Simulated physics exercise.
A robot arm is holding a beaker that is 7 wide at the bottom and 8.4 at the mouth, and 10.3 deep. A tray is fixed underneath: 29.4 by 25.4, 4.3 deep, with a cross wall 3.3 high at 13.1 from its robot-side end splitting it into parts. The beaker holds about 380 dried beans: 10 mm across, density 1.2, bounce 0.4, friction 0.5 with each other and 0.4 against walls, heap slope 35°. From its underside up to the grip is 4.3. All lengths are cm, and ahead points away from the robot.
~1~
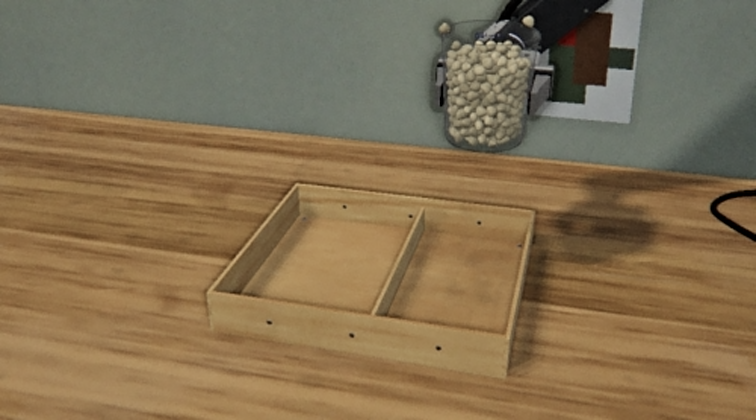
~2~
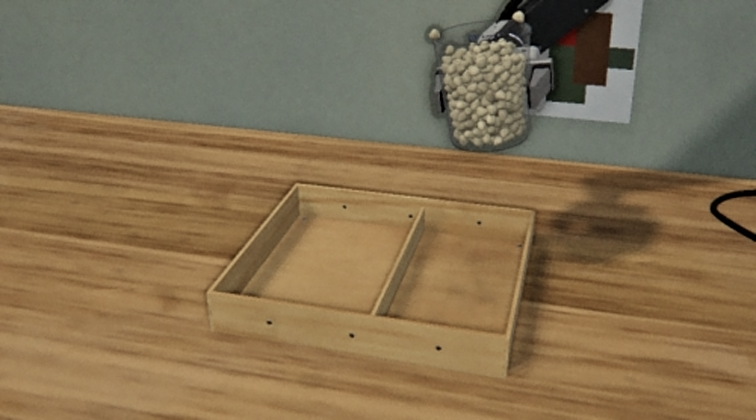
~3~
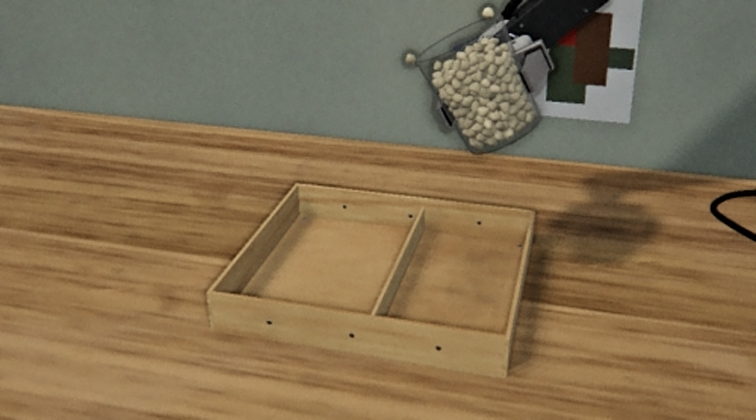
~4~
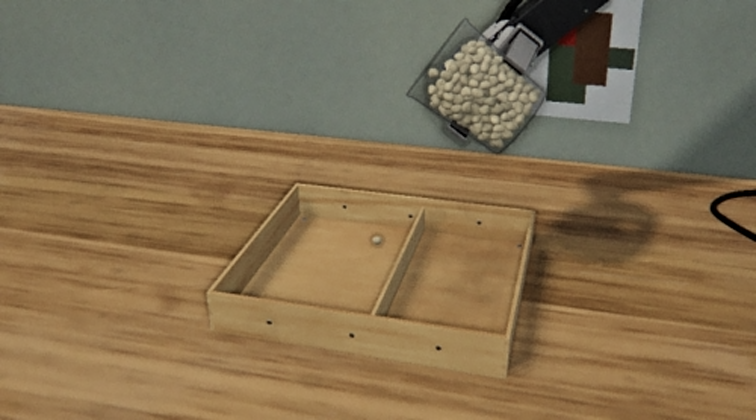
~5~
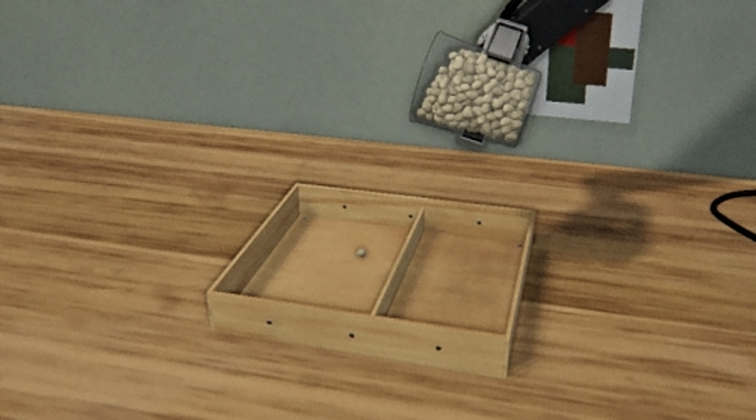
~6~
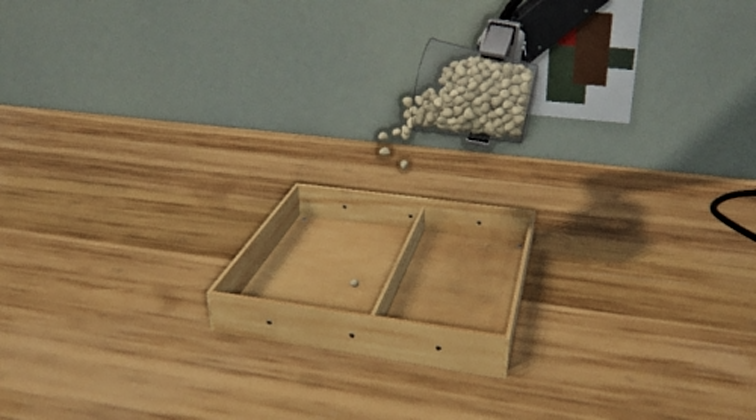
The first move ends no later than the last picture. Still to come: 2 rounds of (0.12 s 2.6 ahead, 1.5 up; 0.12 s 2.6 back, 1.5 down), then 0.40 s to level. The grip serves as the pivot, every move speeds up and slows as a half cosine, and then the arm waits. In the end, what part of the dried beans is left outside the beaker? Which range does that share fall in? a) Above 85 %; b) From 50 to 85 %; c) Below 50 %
The answer is b.
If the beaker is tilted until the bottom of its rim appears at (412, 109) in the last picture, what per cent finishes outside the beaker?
Somewhere around 35 %.
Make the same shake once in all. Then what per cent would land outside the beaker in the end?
Near 40 per cent.
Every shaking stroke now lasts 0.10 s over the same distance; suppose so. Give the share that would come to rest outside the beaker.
Then about 75 per cent.
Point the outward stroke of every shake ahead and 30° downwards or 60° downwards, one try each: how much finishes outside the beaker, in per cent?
Roughly 35 per cent, then 15 per cent.
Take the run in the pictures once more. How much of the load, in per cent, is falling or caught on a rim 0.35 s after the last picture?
Around 4 percent of the load.
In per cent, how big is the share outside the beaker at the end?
The share comes to around 65 per cent.
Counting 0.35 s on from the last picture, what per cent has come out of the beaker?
35 %.
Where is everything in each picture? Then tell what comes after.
The first frame shows beaker middle at (487, 88), level; upper third of the load around (489, 67), from x 445 to 530, top at y 20; 385 in the beaker.
The second frame shows beaker middle at (486, 88), tilted 8° forward; upper third of the load around (488, 66), from x 435 to 520, top at y 15.
The third frame shows beaker middle at (482, 89), tilted 29° forward; upper third of the load around (483, 67), from x 410 to 530, top at y 10; 384 in the beaker, 1 in flight or on a rim.
The fourth frame shows beaker middle at (479, 91), tilted 55° forward; upper third of the load around (478, 71), from x 380 to 535, top at y 45; 384 in the beaker, 1 in the far-side part.
The fifth frame shows beaker middle at (478, 94), tilted 76° forward; upper third of the load around (481, 76), from x 360 to 530, top at y 55; 384 in the beaker, 1 in the far-side part.
The sixth frame shows beaker middle at (478, 95), tilted 84° forward; upper third of the load around (487, 79), from x 355 to 530, top at y 60; 378 in the beaker, 1 in the far-side part, 6 in flight or on a rim.
Then, 0.35 s later, tilted 84° forward, highest piece 25 above the table; 243 in the beaker, 121 in the far-side part, 6 in the robot-side part, 15 in flight or on a rim.
Then, 0.70 s later, tilted 34° forward, highest piece 26 above the table; 227 in the far-side part, 143 in the beaker, 10 in the robot-side part, 5 in flight or on a rim.
Then, 1.08 s later, level, highest piece 24 above the table; 232 in the far-side part, 143 in the beaker, 10 in the robot-side part.
Then, 2.13 s later, level, highest piece 24 above the table; 232 in the far-side part, 143 in the beaker, 10 in the robot-side part.
At rest, 232 in the far-side part, 143 in the beaker, 10 in the robot-side part. That is 63 % outside the beaker.
